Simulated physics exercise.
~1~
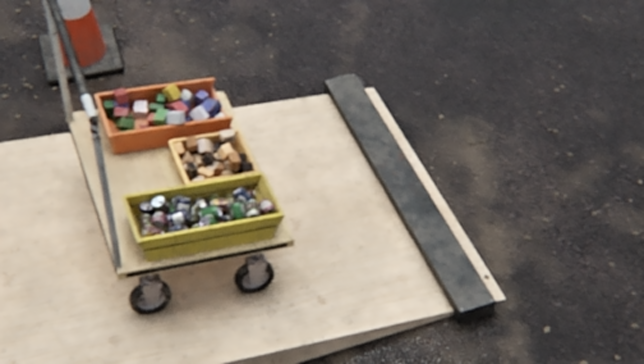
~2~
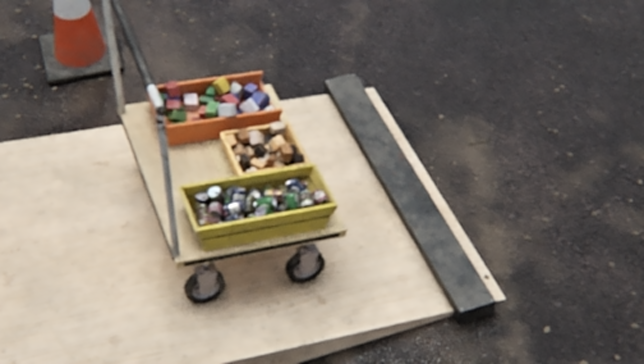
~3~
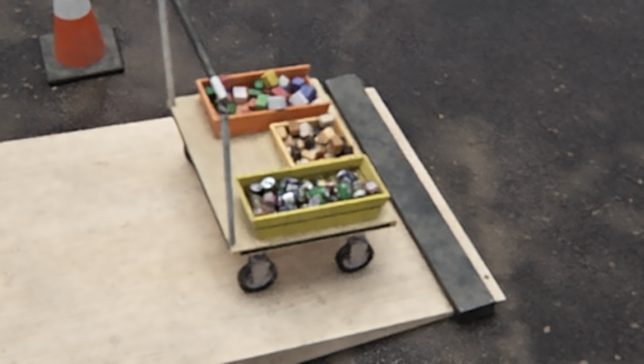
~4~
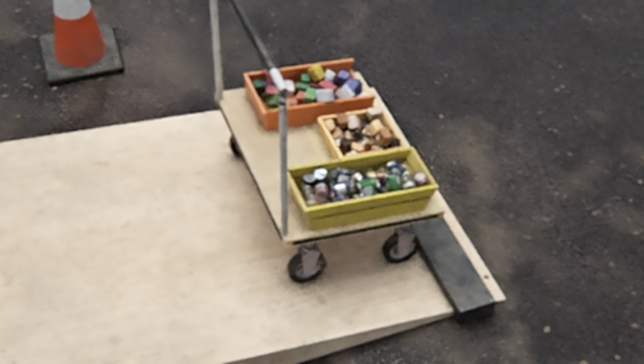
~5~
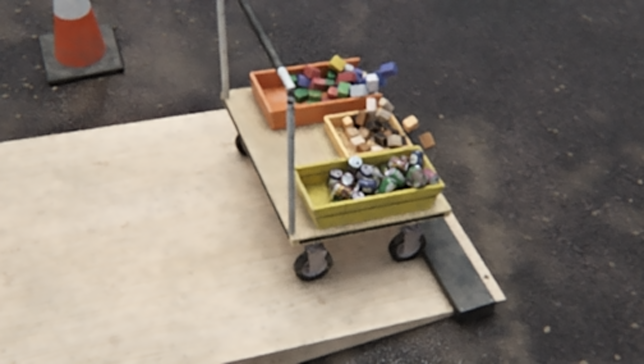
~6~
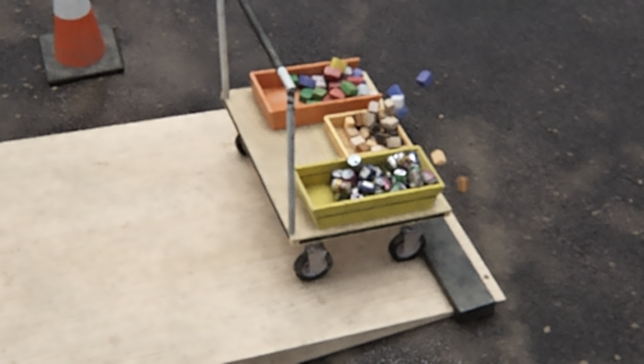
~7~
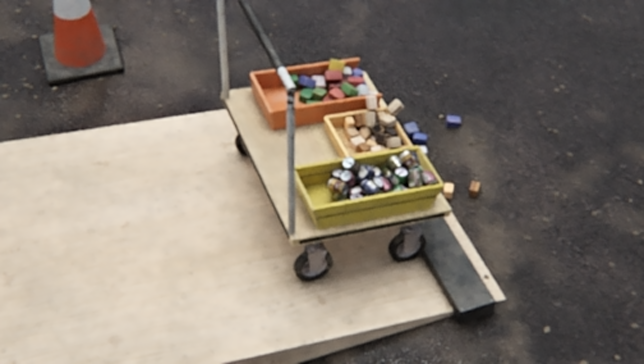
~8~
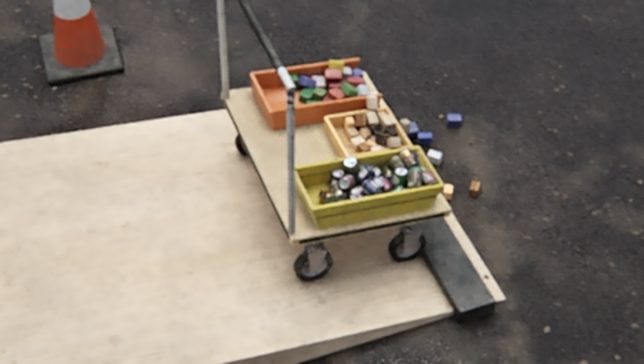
A cart carrying orange, wooden and yellow trays of small pieces rolled right down a wooden ramp and stopped abruptly at a dark beam, tossing a few blocks from the orange and wooden trays onto the pavement while the yellow tray's cans stayed in.
